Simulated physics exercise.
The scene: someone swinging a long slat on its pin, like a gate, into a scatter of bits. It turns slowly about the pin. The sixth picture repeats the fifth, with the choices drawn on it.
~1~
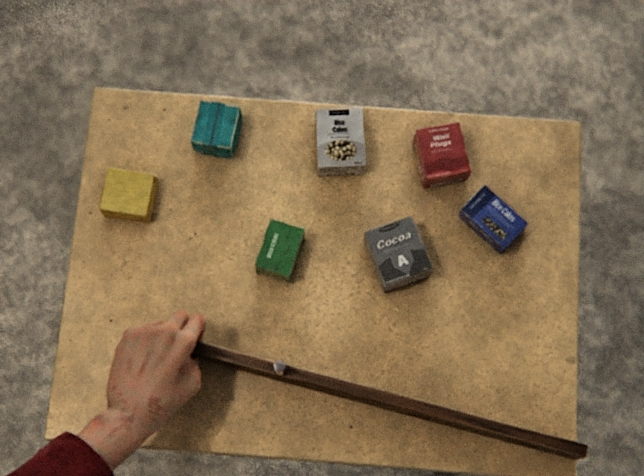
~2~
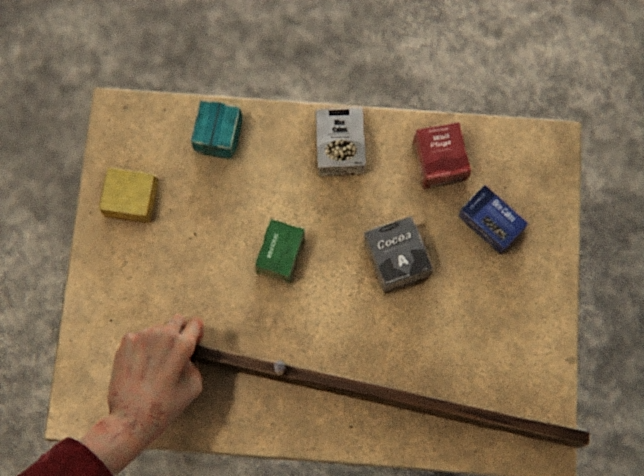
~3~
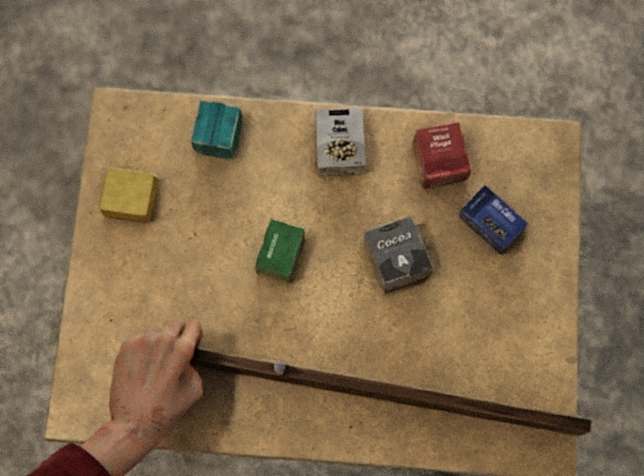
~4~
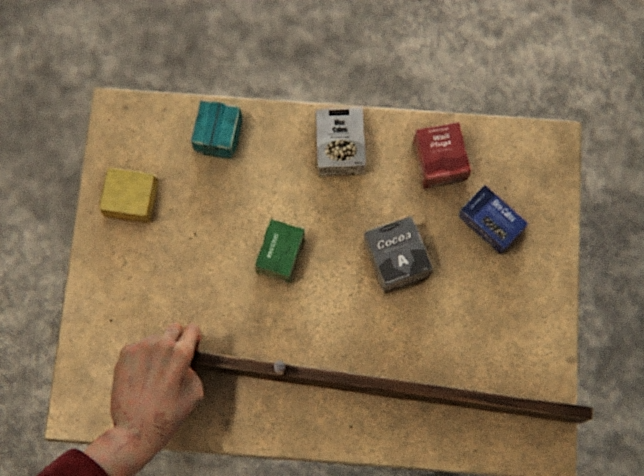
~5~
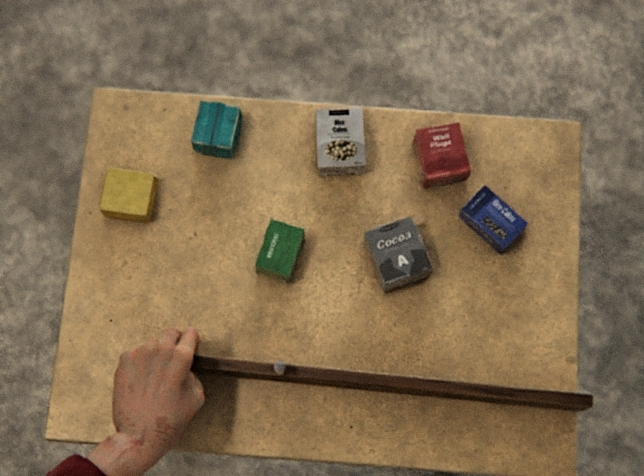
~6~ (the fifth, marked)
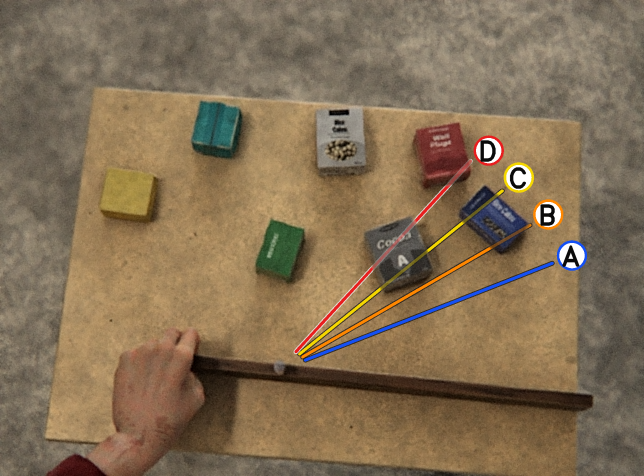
On a wooden board, a hand slowly swings a long dark slat's right end upward below scattered boxes.
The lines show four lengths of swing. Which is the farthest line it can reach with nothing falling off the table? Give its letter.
Nothing falls up to D.
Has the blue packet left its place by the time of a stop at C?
Yes.
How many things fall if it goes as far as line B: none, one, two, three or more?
The count is none.
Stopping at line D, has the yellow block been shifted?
No.
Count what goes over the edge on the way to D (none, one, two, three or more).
By then, none.
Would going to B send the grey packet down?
No.
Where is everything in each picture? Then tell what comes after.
Turquoise box (217, 130); green box (280, 251); red box (442, 155), in the first frame.
Arm (440, 405); blue packet (492, 220), in the second frame.
Arm (441, 399); grey packet (397, 254), in the third frame.
Arm (441, 392); turquoise box (217, 130), in the fourth frame.
Arm (442, 386); red box (442, 155); blue packet (492, 220); yellow block (129, 195), in the fifth frame.
On the marked copy, A at (430, 311); B at (418, 290); C at (403, 271); D at (385, 254).
Following D. Soon after the start, arm (436, 330); turquoise box (217, 130); white packet (340, 143).
Later, arm (413, 281); blue packet (485, 196); grey packet (394, 252).
In the end, arm (387, 253); red box (396, 115); blue packet (437, 154); nothing has fallen.
As for the rest, A is safe but short; B is safe but short; C is safe but short.
